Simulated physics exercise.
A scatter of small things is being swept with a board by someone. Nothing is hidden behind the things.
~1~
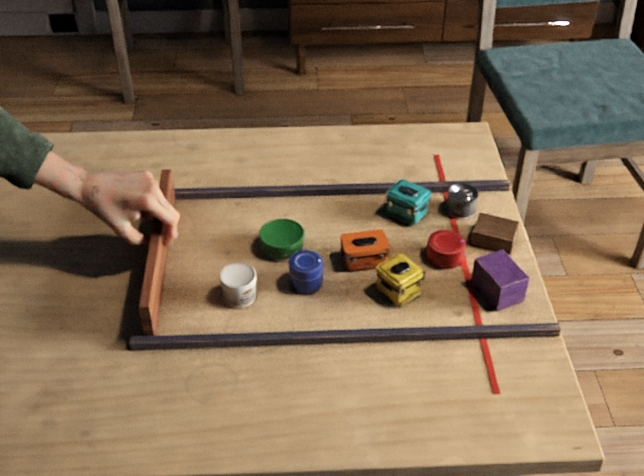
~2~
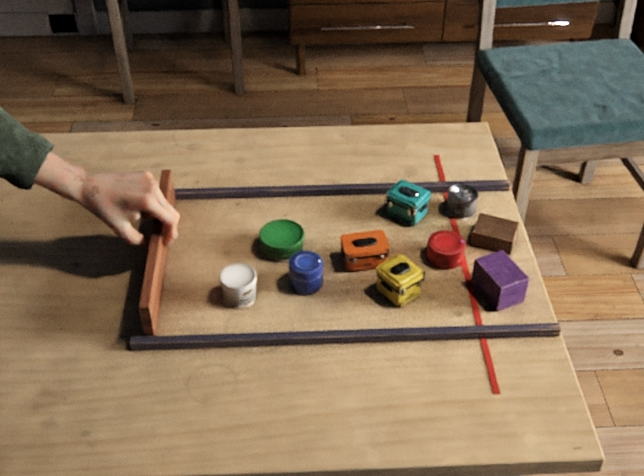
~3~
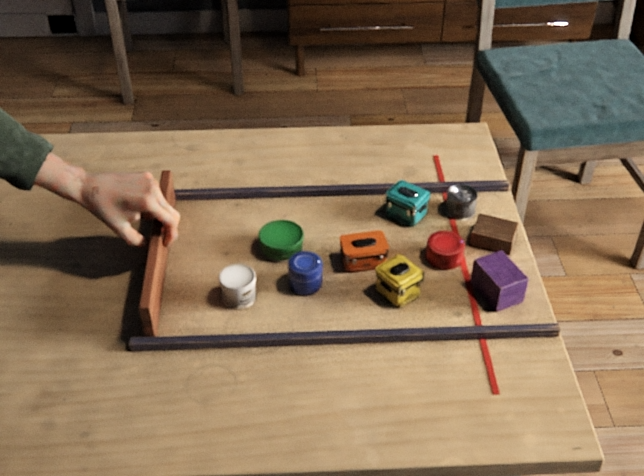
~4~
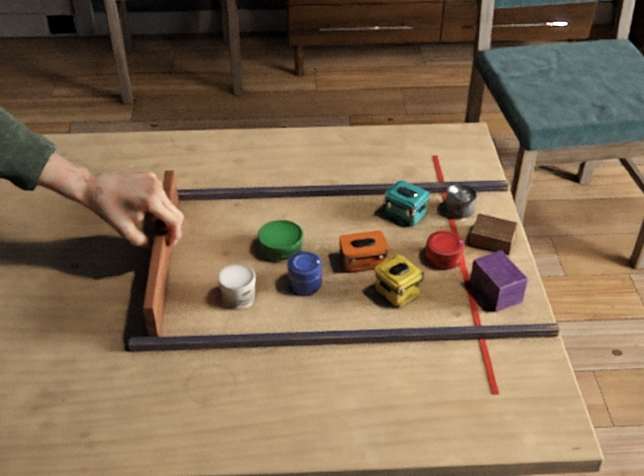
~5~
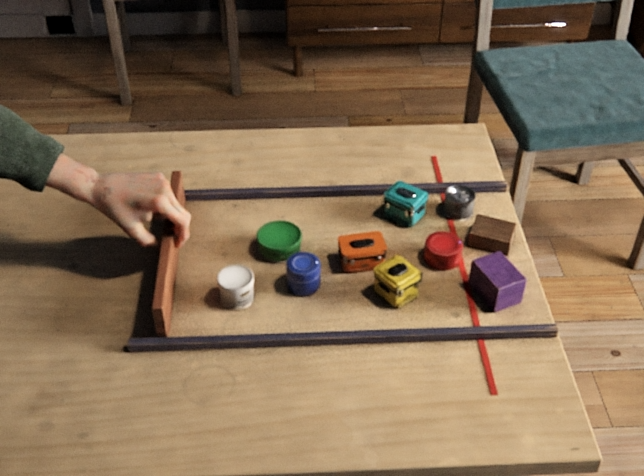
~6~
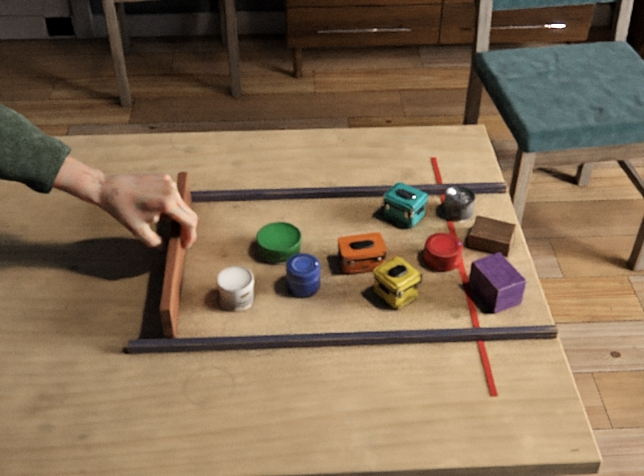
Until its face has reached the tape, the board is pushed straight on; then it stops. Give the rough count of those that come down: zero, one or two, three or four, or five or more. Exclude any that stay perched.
Turns out the ones that don't stay up top number one or two.
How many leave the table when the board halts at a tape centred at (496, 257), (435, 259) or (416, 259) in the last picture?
In that order 6, 0 and 0.
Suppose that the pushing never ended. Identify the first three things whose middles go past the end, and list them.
Red lid, purple block, brown block.
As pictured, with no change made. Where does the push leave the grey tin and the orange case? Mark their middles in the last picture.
In the last picture the first middle sits at (498, 201) and the other at (515, 248).
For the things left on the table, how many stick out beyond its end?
2.
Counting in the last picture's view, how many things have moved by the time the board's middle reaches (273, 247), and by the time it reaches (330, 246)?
Counts: 3, 4.
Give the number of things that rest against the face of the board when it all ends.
In total, 4.
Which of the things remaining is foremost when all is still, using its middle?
Nearest once everything settles: Brown block.
A little later, none off yet; brown block at rest near (492, 236); purple block at rest near (497, 283); grey tin at rest near (459, 205).
Next, none off yet; brown block at rest near (494, 235); purple block shifted a little near (518, 290); grey tin moving near (464, 204).
When it is over, the number that fall off is one or two; down, red lid and purple block.
